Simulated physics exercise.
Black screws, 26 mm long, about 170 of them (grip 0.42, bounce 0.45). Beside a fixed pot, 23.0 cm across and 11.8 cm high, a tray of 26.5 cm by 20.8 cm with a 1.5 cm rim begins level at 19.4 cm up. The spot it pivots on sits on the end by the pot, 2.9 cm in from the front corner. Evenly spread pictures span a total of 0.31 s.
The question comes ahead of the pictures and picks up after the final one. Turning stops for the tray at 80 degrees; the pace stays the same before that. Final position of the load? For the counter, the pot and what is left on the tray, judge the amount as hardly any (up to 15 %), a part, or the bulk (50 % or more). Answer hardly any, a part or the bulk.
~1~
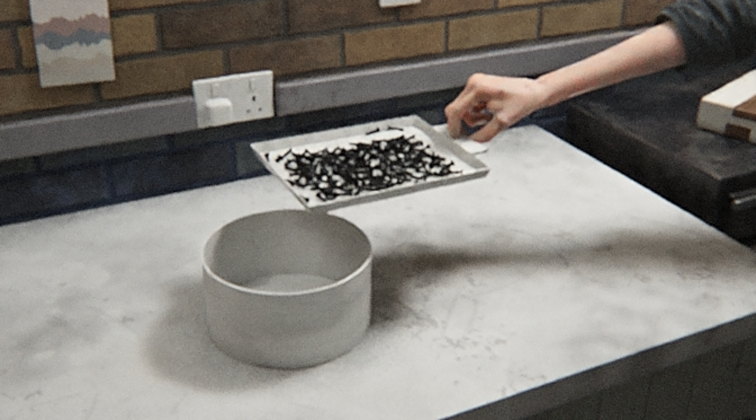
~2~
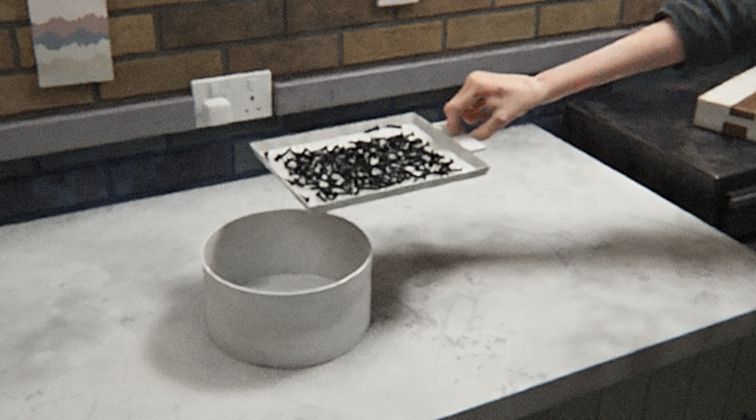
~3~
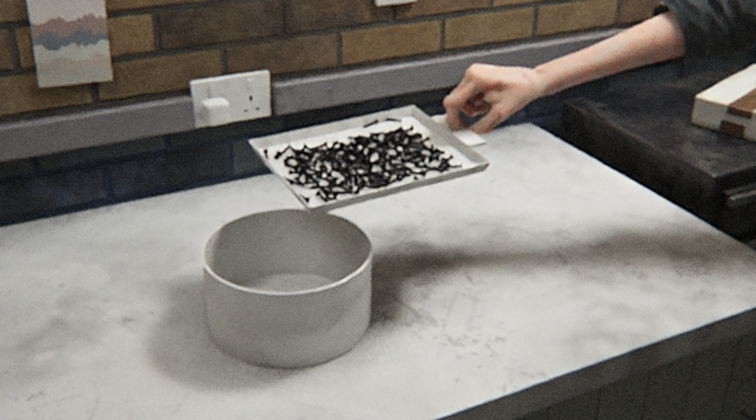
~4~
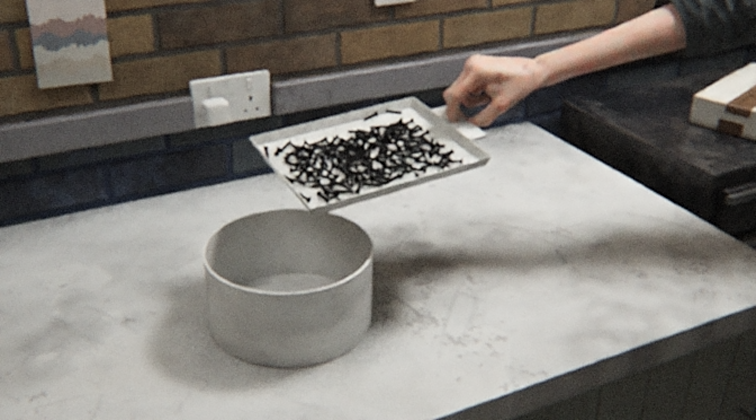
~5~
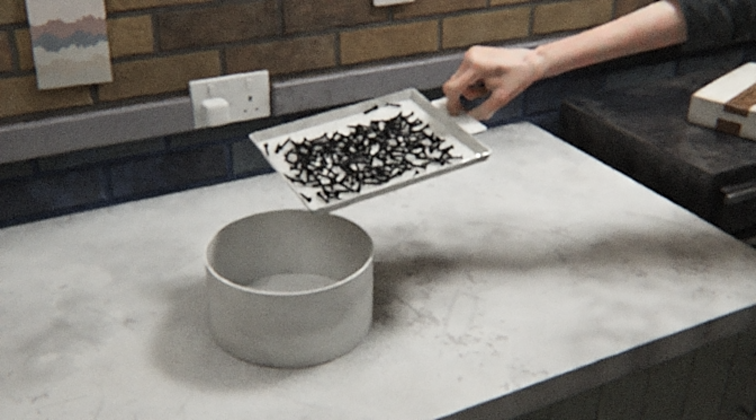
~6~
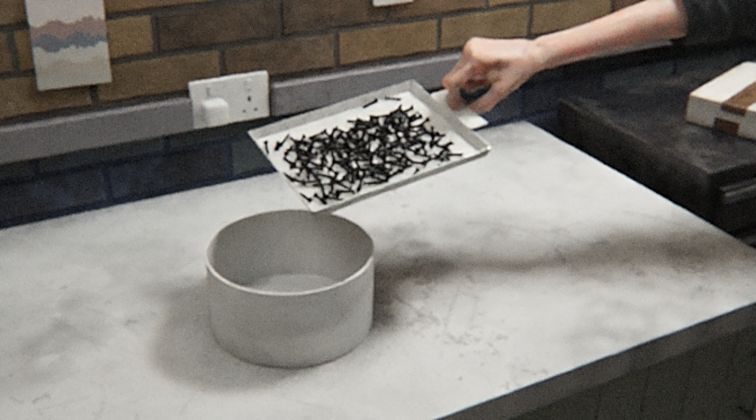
Counter: Hardly any; pot: The bulk; tray: Hardly any.
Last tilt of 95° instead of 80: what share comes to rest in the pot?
I'd expect some 90 per cent in the pot.
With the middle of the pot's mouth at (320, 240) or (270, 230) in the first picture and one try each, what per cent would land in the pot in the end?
I'd say some 95 per cent for the first and some 15 per cent for the second.
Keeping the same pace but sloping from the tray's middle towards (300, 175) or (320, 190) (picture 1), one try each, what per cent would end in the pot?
That would be close to 75 per cent, then close to 100 per cent.
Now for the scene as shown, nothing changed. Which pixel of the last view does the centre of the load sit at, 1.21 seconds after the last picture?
Approximately (321, 200) in the last view.
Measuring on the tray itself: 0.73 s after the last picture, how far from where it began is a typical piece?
7 cm.
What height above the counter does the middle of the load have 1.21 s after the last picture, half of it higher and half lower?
The halfway mark is near 22 cm.
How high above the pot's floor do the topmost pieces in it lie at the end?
It stands at some 3.5 cm.
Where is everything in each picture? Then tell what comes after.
In the first picture, tray tilt 0 degrees, front corners at (311, 204) and (487, 167); middle of the pieces at (369, 165); pot at (287, 248).
In the second picture, tray tilt 1 degrees, front corners at (312, 204) and (486, 165); middle of the pieces at (369, 163).
In the third picture, tray tilt 3 degrees, front corners at (312, 205) and (486, 161); middle of the pieces at (368, 160).
In the fourth picture, tray tilt 6 degrees, front corners at (313, 206) and (486, 156), lowest corner left front; middle of the pieces at (369, 155).
In the fifth picture, tray tilt 8 degrees, front corners at (314, 207) and (487, 151), lowest corner left front; middle of the pieces at (369, 152).
In the sixth picture, tray tilt 11 degrees, front corners at (315, 208) and (487, 147), lowest corner left front; middle of the pieces at (369, 148); pot at (290, 248).
Then, 0.73 s after the last picture, tilt 43 degrees; the tray holds 100 %, the pot 0 %.
Then, 1.21 s after the last picture, tilt 65 degrees; the tray holds 70 %, the pot 15 %.
Then, 1.76 s after the last picture, tilt 80 degrees; the tray holds 0 %, the pot 90 %.
In the end, counter 5 %, pot 95 %, tray 0 %.
